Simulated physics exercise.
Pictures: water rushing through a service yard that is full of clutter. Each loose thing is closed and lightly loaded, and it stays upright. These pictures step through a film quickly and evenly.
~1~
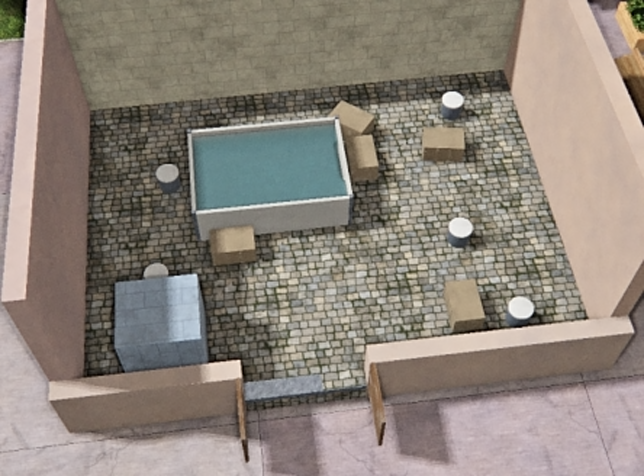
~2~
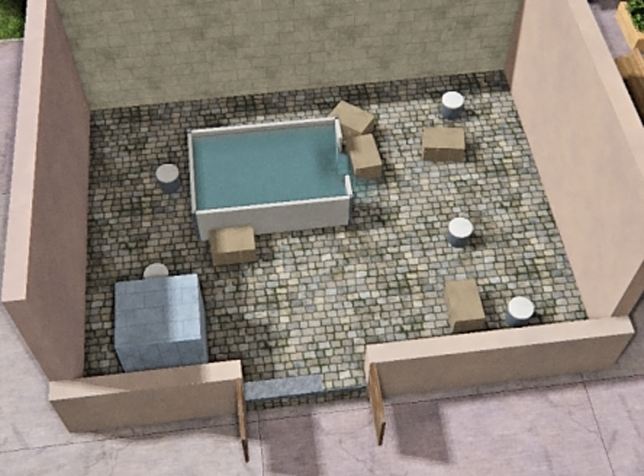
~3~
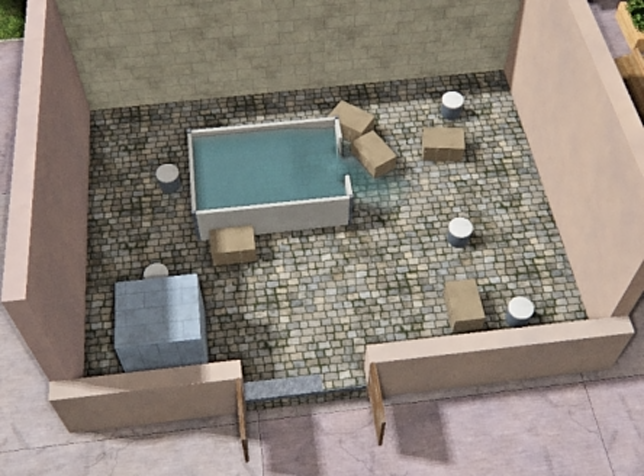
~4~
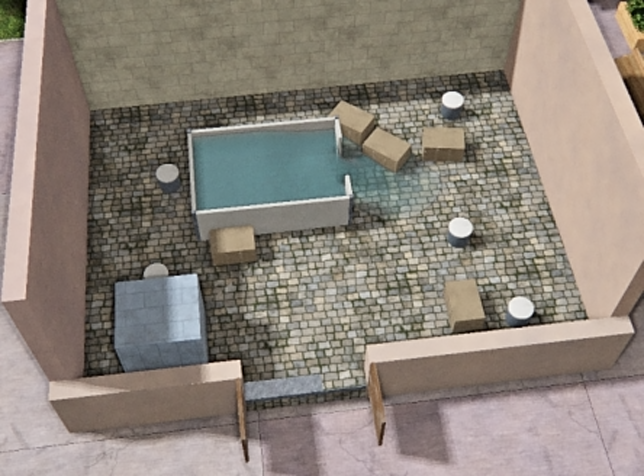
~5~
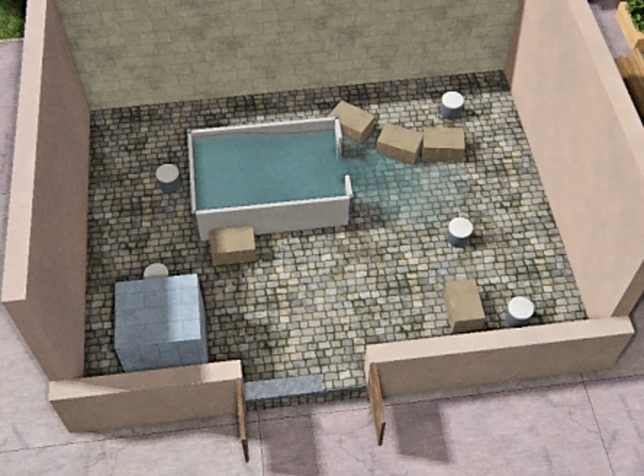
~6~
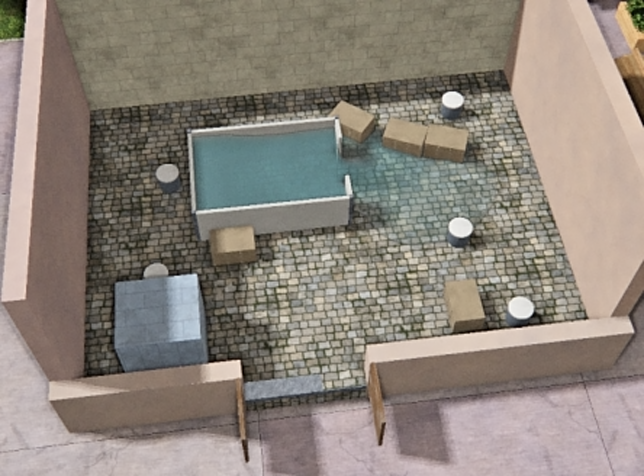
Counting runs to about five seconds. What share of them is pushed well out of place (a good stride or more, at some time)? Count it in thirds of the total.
Out of the total, one to two thirds.
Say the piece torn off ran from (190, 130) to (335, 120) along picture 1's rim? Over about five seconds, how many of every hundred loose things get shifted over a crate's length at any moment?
Near 30 in a hundred.
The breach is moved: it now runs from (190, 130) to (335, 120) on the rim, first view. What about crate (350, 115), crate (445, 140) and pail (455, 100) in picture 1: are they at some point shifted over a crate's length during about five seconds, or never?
Object by object: Covered the distance, short of it, covered the distance.
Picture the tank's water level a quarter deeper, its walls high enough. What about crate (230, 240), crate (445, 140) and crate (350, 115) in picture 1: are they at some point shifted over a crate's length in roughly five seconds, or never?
Result by item: Didn't cover it; covered it; didn't cover it.
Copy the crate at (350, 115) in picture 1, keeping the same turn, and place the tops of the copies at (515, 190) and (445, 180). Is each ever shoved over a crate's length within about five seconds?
Copy 1: Passed the mark. Copy 2: Passed the mark.
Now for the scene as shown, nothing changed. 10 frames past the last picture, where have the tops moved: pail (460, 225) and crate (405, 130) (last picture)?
Close to (542, 283) and (423, 73).
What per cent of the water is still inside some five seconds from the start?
My figure is 100 per cent.
A moment on, 1 of 10 are well off their spots; 0 afloat.
Next, 4 of 10 are well off their spots; 1 afloat.
Later, 4 of 10 are well off their spots; 4 afloat.
In the end, 5 of 10 are well off their spots, and 5 have been at some point; 4 afloat.
